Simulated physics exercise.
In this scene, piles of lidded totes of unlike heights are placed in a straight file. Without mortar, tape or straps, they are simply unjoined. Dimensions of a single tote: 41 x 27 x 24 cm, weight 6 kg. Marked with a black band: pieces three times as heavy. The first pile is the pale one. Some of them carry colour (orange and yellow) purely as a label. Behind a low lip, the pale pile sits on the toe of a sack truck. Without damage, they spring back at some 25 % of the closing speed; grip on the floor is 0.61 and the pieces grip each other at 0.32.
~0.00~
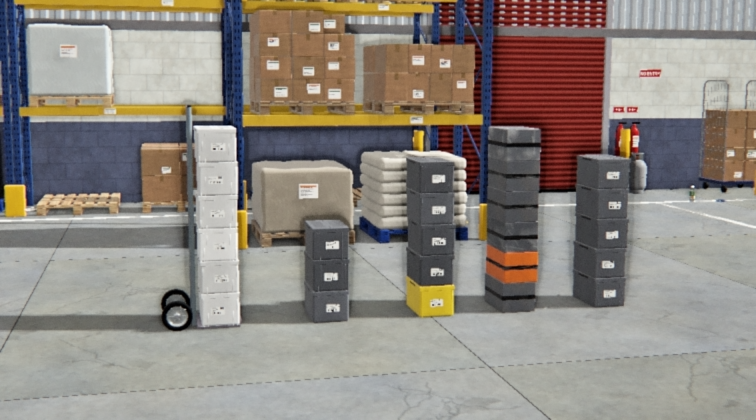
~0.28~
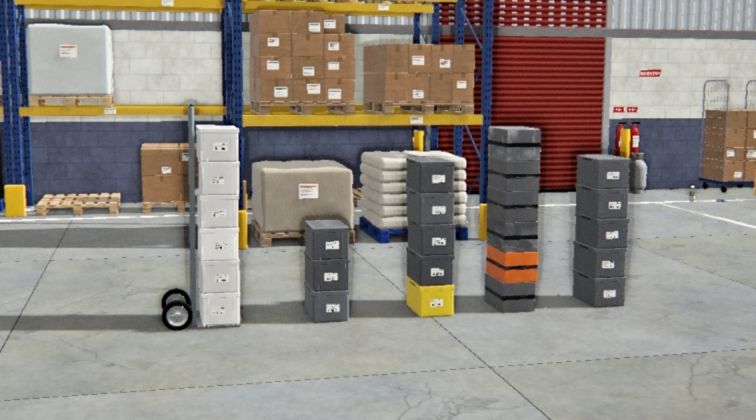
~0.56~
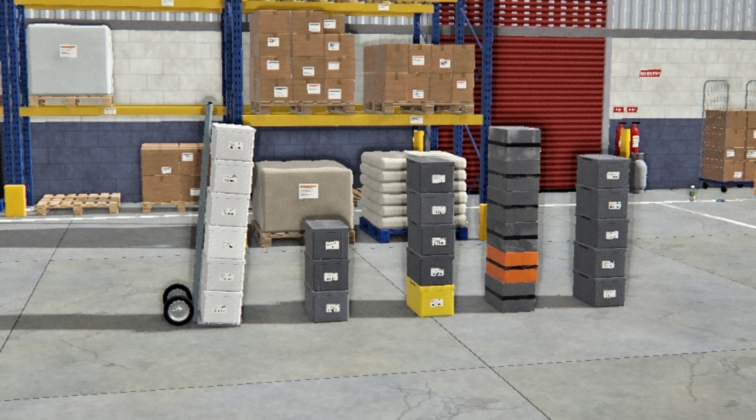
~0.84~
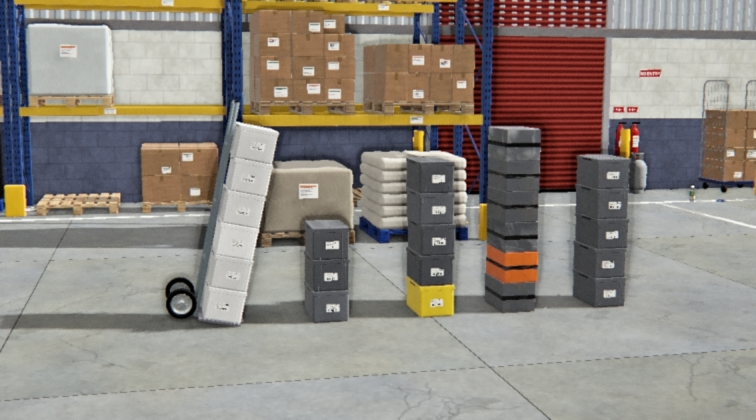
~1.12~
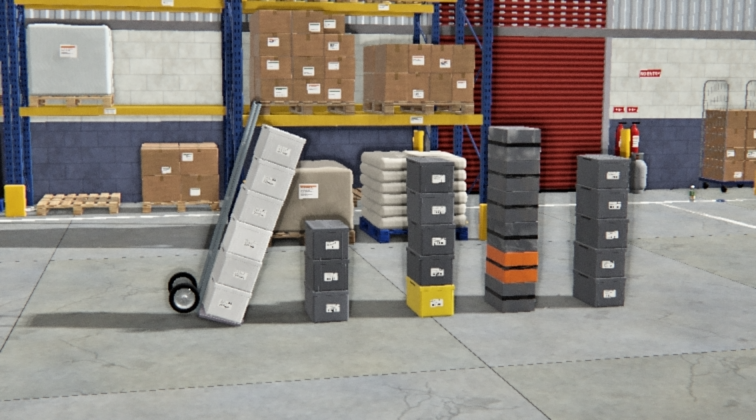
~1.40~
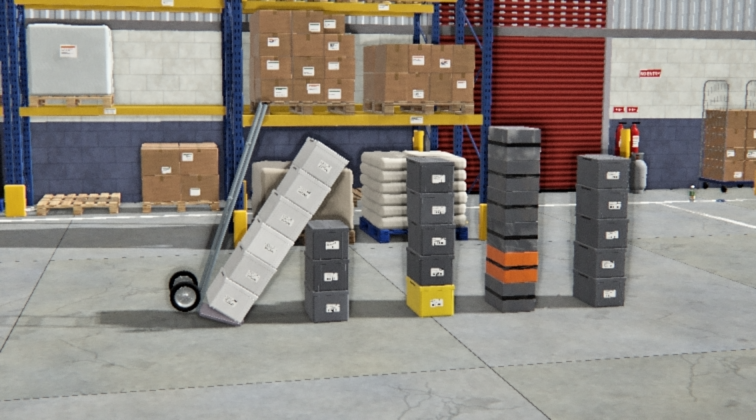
A tall pale stack of totes tilts right with its hand truck, then leans past the frame.
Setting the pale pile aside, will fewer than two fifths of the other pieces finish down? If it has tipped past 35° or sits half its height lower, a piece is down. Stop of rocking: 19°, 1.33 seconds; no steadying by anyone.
Yes, under two fifths.
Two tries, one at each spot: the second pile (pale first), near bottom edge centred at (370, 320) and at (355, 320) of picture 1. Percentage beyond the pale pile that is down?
Roughly 0 per cent in the first try and 10 per cent in the second.
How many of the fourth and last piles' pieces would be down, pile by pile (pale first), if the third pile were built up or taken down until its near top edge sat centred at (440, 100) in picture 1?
Fourth 0, last 0.
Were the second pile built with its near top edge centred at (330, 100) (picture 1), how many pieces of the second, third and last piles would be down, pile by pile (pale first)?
Counts down - second: 7; third: 5; last: 5.
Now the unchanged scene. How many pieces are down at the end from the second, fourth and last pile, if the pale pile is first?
Counting each pile, the second has 2, the fourth 0 and the last 0.
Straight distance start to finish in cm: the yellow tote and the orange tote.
Yellow 10, orange 0.
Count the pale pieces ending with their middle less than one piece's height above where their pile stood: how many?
I count 3 in total.
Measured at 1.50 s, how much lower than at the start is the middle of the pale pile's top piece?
20 cm.
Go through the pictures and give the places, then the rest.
In the first picture (we follow the side turned to the camera), truck frame (190, 152) 0° forward; yellow tote (437, 302); orange tote (521, 268); no other piece has moved.
In the second picture, truck frame (192, 151) 1° forward; orange tote (521, 268).
In the third picture, truck frame (207, 148) 5° forward, top of the pale pile leaning 5°; orange tote (521, 268); no other piece has moved.
In the fourth picture, truck frame (229, 146) 12° forward, top of the pale pile leaning 12°; orange tote (521, 268); no other piece has moved.
In the fifth picture, truck frame (247, 146) 17° forward, top of the pale pile leaning 20°; yellow tote (437, 302); no other piece has moved.
In the sixth picture, truck frame (252, 146) 19° forward, top of the pale pile leaning 34°; orange tote (521, 268); yellow tote (437, 302); no other piece has moved.
Around 1.50 s, 6 of the pale pile down; none of the 19 other totes down, 1 disturbed.
Around 1.74 s, 6 of the pale pile down; none of the 19 other totes down, 3 disturbed.
Around 2.00 s, 6 of the pale pile down; none of the 19 other totes down, 6 disturbed.
Around 2.84 s, 6 of the pale pile down; 2 of the 19 other totes down; yellow tote tipped 13°.
Finally (3.6 s), 6 of the pale pile down; 2 of the 19 other totes down; yellow tote tipped 19°; orange tote unmoved. That is 11 per cent. Seen by the last camera, middles, yellow tote near (436, 291), orange tote near (511, 263).
